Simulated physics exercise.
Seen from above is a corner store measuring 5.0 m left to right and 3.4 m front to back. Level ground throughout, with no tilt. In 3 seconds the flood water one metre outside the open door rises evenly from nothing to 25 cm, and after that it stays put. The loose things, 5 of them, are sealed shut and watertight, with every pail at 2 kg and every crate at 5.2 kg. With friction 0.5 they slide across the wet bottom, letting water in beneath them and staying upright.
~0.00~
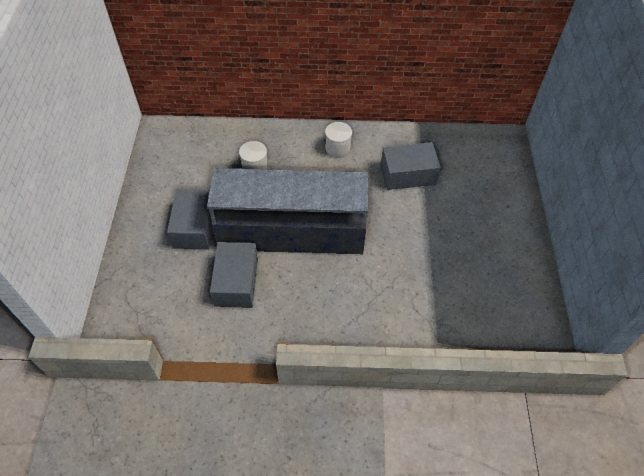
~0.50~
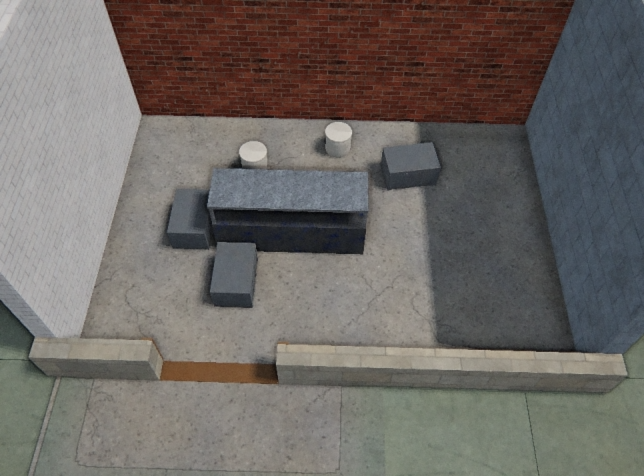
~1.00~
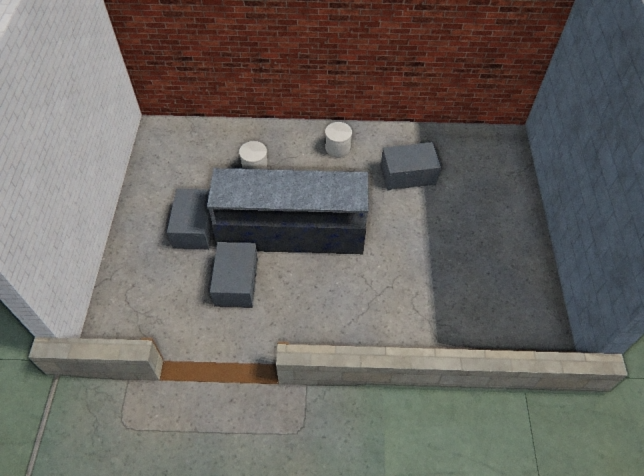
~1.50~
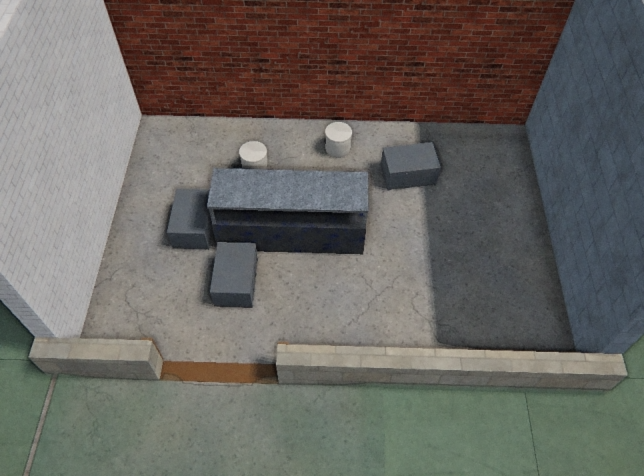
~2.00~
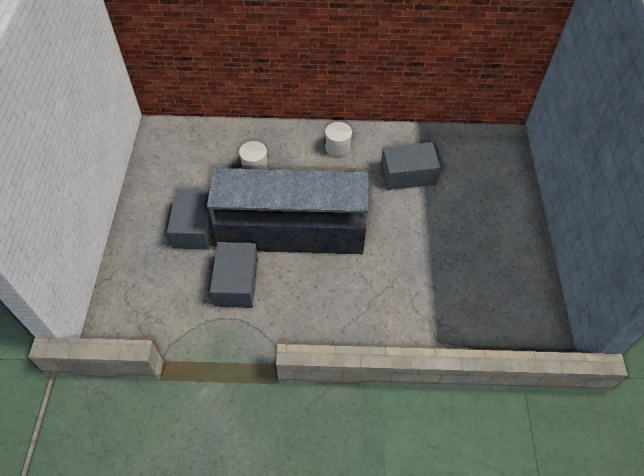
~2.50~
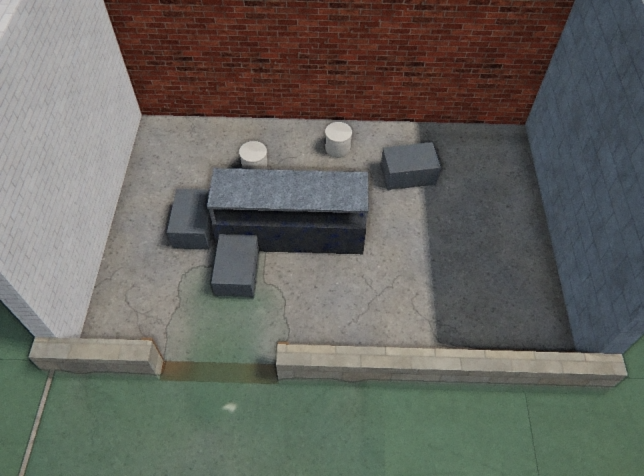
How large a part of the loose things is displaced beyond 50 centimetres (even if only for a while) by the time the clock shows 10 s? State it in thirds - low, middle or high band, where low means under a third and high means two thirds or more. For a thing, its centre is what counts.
High band.
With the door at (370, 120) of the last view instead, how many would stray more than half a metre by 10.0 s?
Count: 4.
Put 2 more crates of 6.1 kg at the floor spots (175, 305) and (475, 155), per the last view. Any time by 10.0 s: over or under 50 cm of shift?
Well, the first one tops the mark, and the second stays inside the mark.
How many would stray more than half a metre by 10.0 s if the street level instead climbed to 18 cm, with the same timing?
Count under that change: 4.
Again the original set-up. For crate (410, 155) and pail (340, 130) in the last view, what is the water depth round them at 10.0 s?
Roughly 11 and 12 cm.
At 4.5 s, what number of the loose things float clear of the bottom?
1 of them.
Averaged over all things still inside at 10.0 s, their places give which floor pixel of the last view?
About (449, 215).
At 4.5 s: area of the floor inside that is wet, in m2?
Near 8.5 m2 in all.
After 3.5 s 0 of 5 are over 50 cm from their spots; 1 afloat.
After 4.5 s 1 of 5 are over 50 cm from their spots; 1 afloat.
After 7.0 s 3 of 5 are over 50 cm from their spots; 2 afloat.
After 10.0 s 5 of 5 are over 50 cm from their spots, and 5 have been at some point; 5 afloat.
